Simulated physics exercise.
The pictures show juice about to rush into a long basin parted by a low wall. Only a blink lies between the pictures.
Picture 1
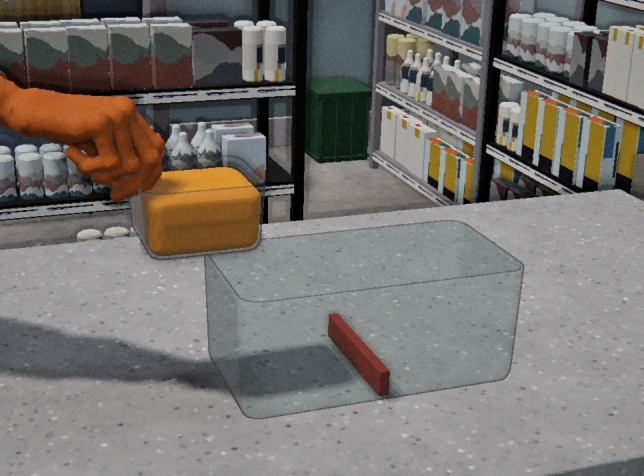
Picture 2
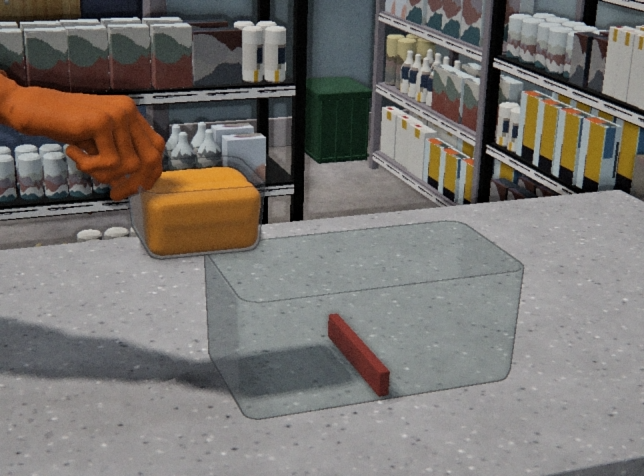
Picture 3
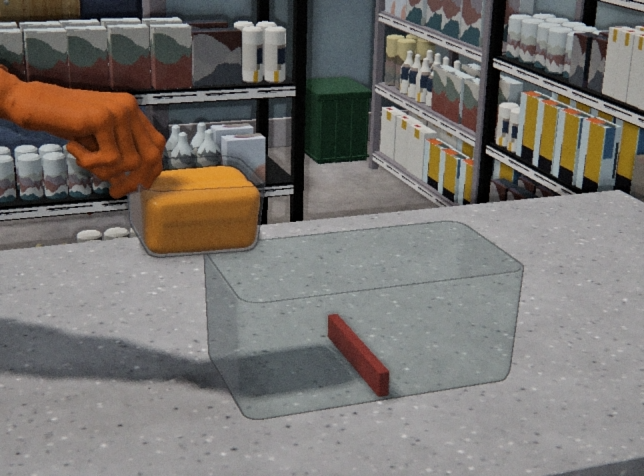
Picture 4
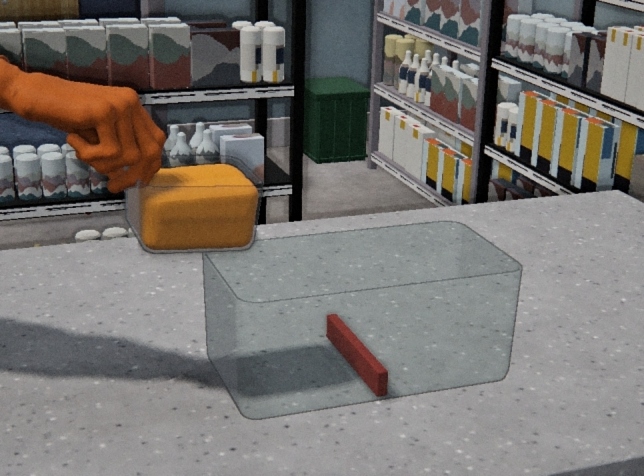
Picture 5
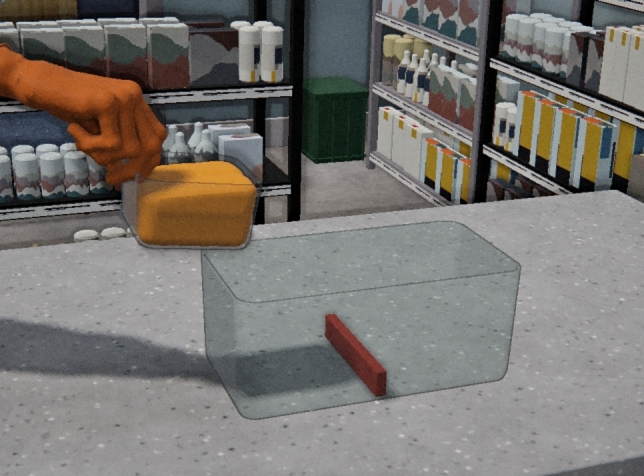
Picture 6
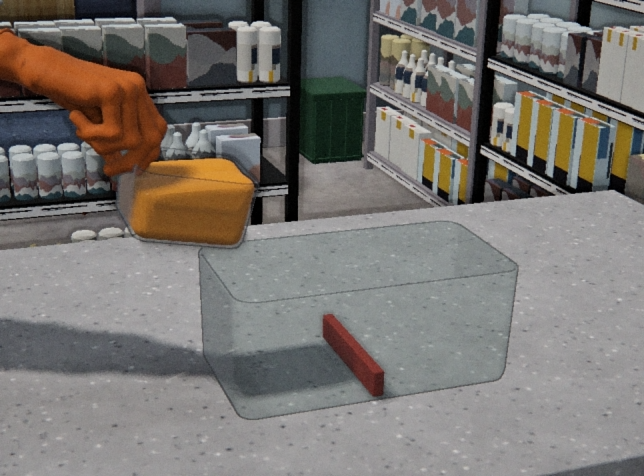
An orange hand at upper left holds a small clear container of orange juice above a speckled grey counter, viewed from slightly above in a shop aisle lined with stocked shelves. Below and right sits a long, empty transparent basin with a low red wall across its floor, a green bin behind. The container starts level, then slowly tilts rightward while the view shifts very slightly.
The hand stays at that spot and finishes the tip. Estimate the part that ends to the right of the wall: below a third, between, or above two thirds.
It comes to not even a third.
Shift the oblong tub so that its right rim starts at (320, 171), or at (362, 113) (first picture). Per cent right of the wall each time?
The first gives 90 %, the second 85 %.
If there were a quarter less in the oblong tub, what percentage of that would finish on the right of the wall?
About 10 per cent.
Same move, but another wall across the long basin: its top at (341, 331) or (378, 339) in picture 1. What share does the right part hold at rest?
Near 50 % and 15 %.
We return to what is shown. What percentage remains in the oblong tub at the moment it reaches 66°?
About 50 per cent.
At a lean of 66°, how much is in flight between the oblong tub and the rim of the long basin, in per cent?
Some 30 per cent.
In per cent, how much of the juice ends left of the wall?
Some 75 per cent.
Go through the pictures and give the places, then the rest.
It leans 0°; its right rim is at (252, 171); the juice meets the walls at (136, 188) and (248, 178); the long basin's rim runs from (221, 275) to (493, 245); the wall's top is at (358, 342), in the first picture.
It leans 0°; its right rim is at (252, 172); the juice meets the walls at (136, 188) and (248, 178), in the second picture.
It leans 2°; its right rim is at (252, 172); the juice meets the walls at (136, 188) and (248, 177), in the third picture.
It leans 4°; its right rim is at (250, 172); the juice meets the walls at (133, 185) and (246, 175), in the fourth picture.
It leans 7°; its right rim is at (249, 172); the juice meets the walls at (132, 182) and (245, 172), in the fifth picture.
It leans 11°; its right rim is at (246, 172); the juice meets the walls at (127, 178) and (242, 171), in the sixth picture.
A moment on, the oblong tub is tipped part way and 51 per cent is still to pour, 16 is left of the wall and 0 right of it.
Next, the oblong tub is tipped right over and 6 per cent is still to pour, 62 is left of the wall and 21 right of it.
Then the oblong tub is tipped right over and 0 per cent is still to pour, 75 is left of the wall and 24 right of it.
Later the oblong tub is tipped right over and 0 per cent is still to pour, 73 is left of the wall and 26 right of it.
In the end 73 per cent lies left of the wall, 26 right of it and 1 outside.
